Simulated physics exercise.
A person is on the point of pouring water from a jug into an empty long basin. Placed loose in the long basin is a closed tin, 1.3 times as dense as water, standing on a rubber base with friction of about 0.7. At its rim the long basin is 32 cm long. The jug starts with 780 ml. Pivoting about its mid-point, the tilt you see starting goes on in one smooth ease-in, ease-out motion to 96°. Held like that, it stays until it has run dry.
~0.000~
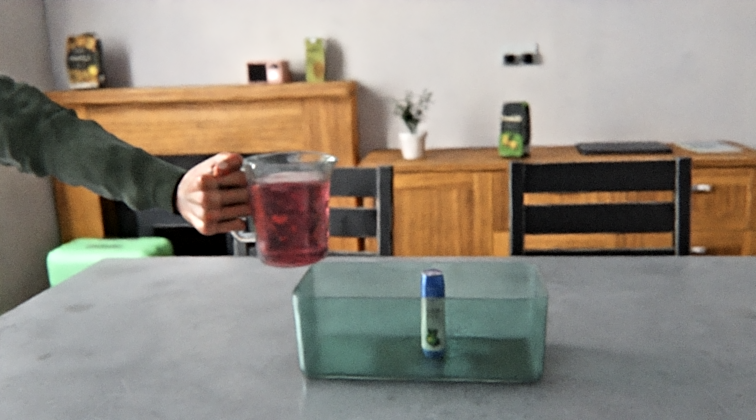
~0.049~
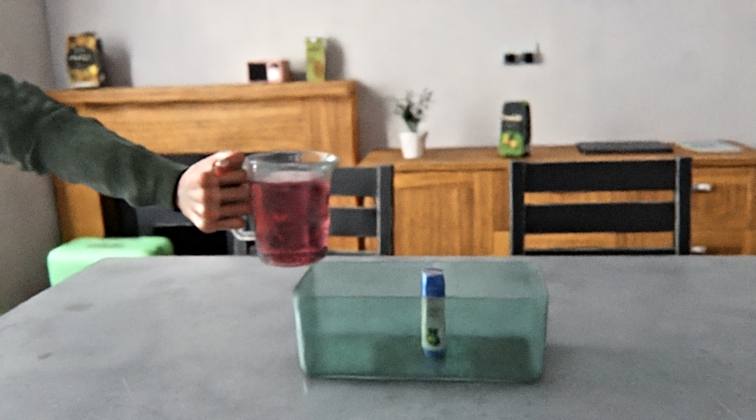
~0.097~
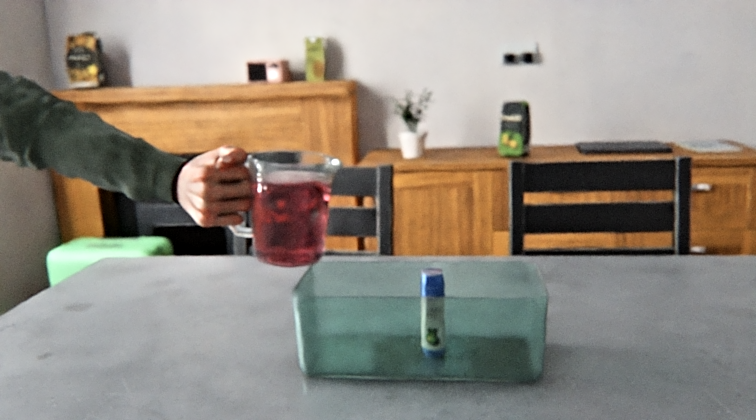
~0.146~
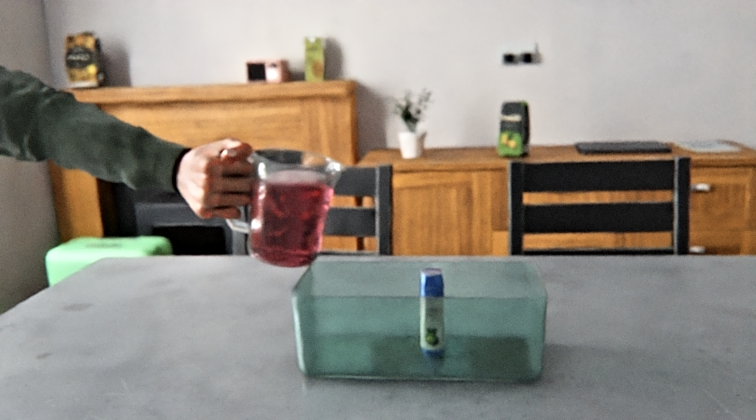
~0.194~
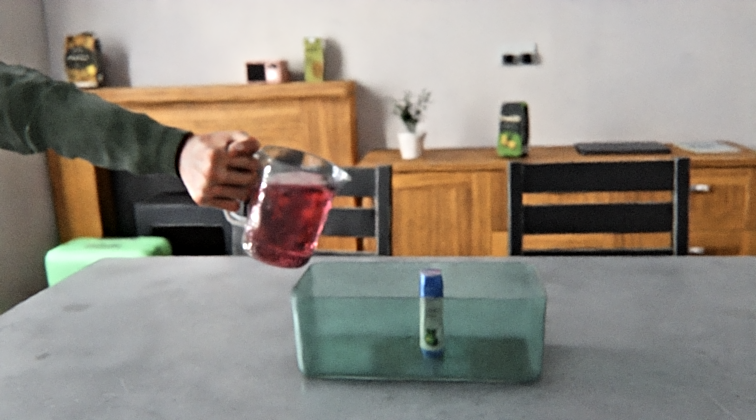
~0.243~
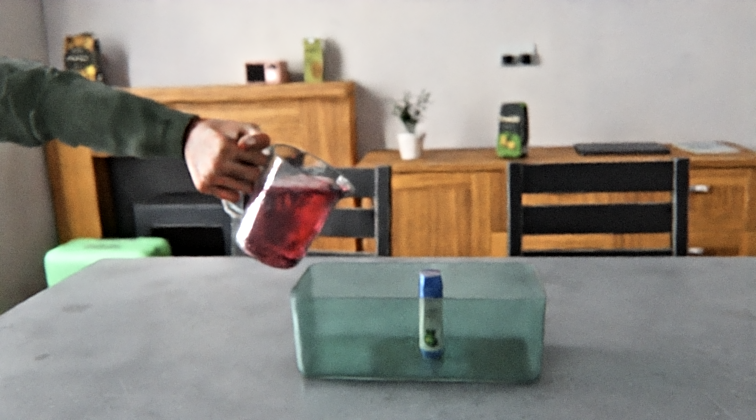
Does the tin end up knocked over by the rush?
No, it ends up erect.
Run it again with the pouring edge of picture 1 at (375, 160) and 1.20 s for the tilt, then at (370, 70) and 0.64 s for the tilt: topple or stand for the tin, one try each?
Try 1: Tipped over; try 2: Still standing.
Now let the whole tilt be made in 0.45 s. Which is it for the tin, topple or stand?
The tin stays on its base.
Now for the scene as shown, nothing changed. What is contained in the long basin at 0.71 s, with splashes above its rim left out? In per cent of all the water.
About 58 %.
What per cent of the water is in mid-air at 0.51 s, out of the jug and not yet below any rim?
I'd say close to 16 per cent.
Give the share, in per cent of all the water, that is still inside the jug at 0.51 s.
About 70 percent.
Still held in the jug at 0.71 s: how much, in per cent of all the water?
About 28 % is still there.
Then, 0.51 s in, the tilt is 87° and 70 per cent is still to pour; the tin stands where it began.
Then, 0.71 s in, the tilt is 96° and 29 per cent is still to pour; the tin stands where it began.
Then, 0.92 s in, the tilt is 96° and 9 per cent is still to pour; the tin stands where it began.
Then, 1.14 s in, the tilt is 96° and 2 per cent is still to pour; the tin stands where it began.
Finally, the tin stands where it began.
